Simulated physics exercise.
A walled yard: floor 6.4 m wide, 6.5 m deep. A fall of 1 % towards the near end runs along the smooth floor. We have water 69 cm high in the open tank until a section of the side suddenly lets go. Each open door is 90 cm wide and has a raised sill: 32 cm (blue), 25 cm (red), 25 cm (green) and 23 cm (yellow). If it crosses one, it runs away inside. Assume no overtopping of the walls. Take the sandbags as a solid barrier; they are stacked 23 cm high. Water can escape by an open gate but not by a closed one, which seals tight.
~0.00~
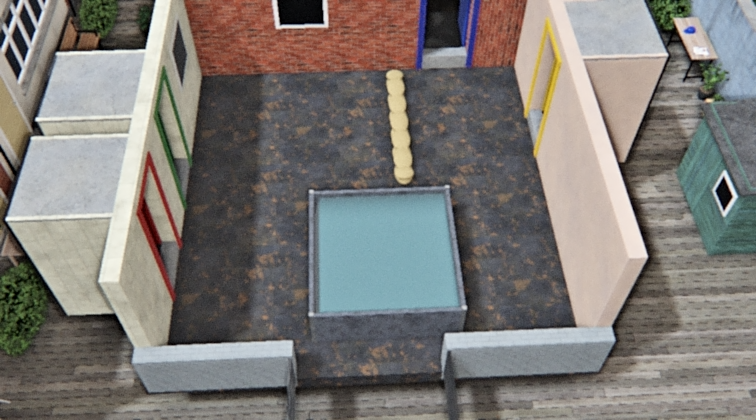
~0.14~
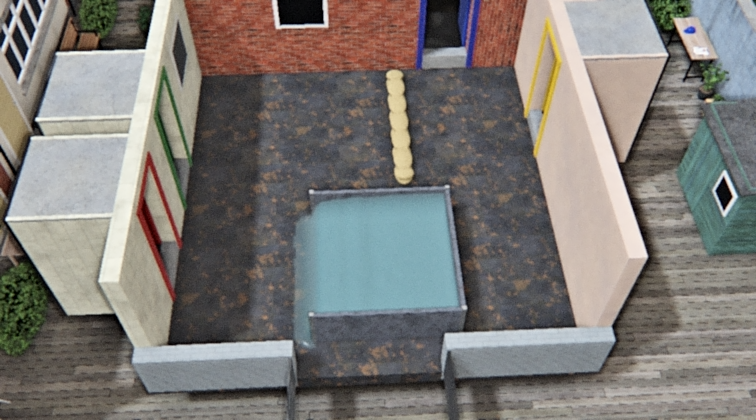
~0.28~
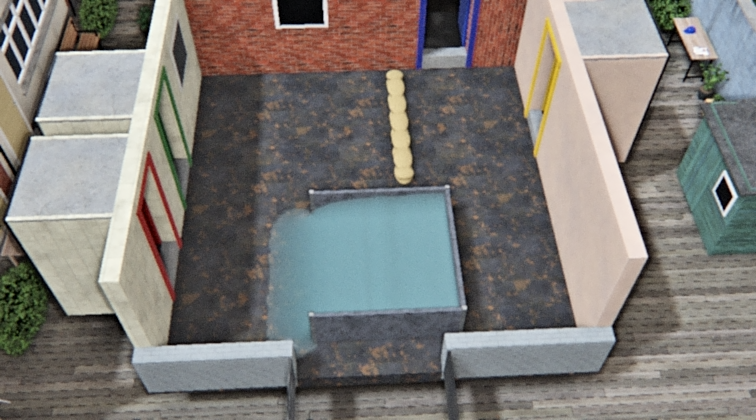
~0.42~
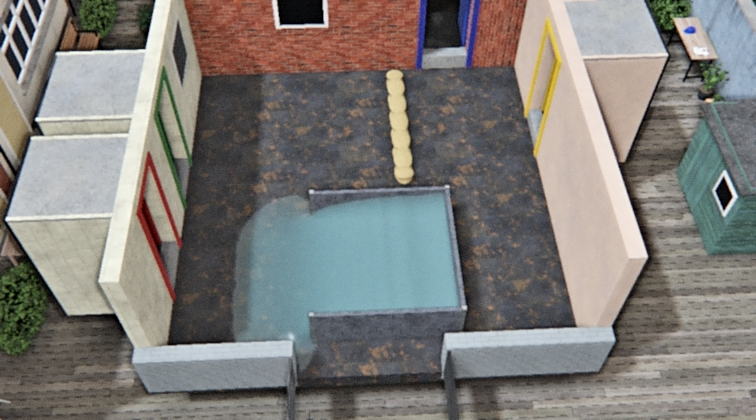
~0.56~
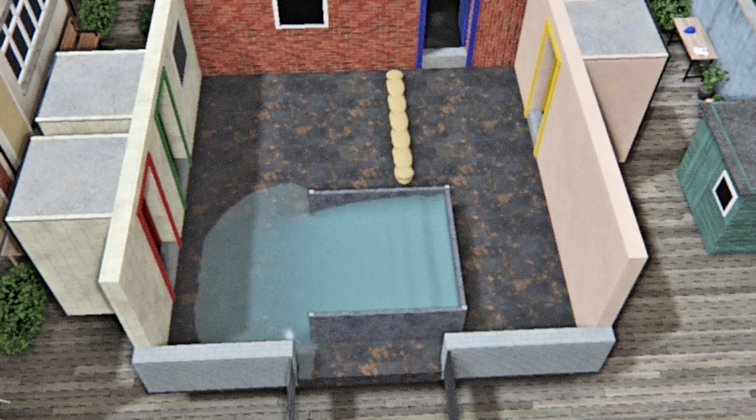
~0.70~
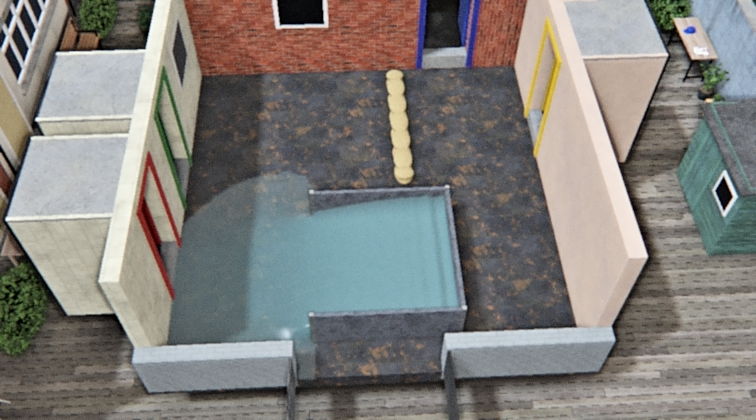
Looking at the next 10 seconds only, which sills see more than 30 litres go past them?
As I see it, at the blue door it looks set to land under the limit; at the red door it looks set to land over the limit; at the green door it looks set to land under the limit; at the yellow door it looks set to land under the limit.
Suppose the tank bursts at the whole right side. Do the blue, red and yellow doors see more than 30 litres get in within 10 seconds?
Door by door - blue: Within bounds, red: Within bounds, yellow: Within bounds.
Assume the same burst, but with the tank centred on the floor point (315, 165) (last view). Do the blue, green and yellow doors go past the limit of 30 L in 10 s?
Blue stays inside, green goes beyond, yellow stays inside, judged against that limit.
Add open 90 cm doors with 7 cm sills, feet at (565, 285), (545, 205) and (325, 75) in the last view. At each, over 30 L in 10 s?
Door 1: Lower; door 2: Lower; door 3: Higher.
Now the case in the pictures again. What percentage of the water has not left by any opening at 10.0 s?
Remaining: Roughly 86 %.
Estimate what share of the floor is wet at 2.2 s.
I'd guess around 30 %.
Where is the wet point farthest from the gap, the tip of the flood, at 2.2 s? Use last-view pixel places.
I'd put it near pixel (201, 86) of the last picture.
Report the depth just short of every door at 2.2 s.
Centimetres: Blue 0 / red 44 / green 24 / yellow 0.
After 1.4 s water covers 25 % of the floor and is deepest (52 cm) near (165, 370); blue door not reached, red door 45 cm at the sill, 53 L in, green door 19 cm at the sill, 0 L in, yellow door not reached.
After 2.2 s water covers 30 % of the floor and is deepest (48 cm) near (165, 370); blue door not reached, red door 44 cm at the sill, 140 L in, green door 24 cm at the sill, 0 L in, yellow door not reached.
After 3.5 s water covers 45 % of the floor and is deepest (27 cm) near (261, 365); blue door not reached, red door 25 cm at the sill, 206 L in, green door 18 cm at the sill, 0 L in, yellow door not reached.
After 6.0 s water covers 70 % of the floor and is deepest (24 cm) near (381, 87); blue door 5 cm at the sill, 0 L in, red door 10 cm at the sill, 209 L in, green door 9 cm at the sill, 0 L in, yellow door not reached.
After 10.0 s water covers 85 % of the floor and is deepest (18 cm) near (165, 370); blue door 2 cm at the sill, 0 L in, red door 16 cm at the sill, 209 L in, green door 13 cm at the sill, 0 L in, yellow door 3 cm at the sill, 0 L in.
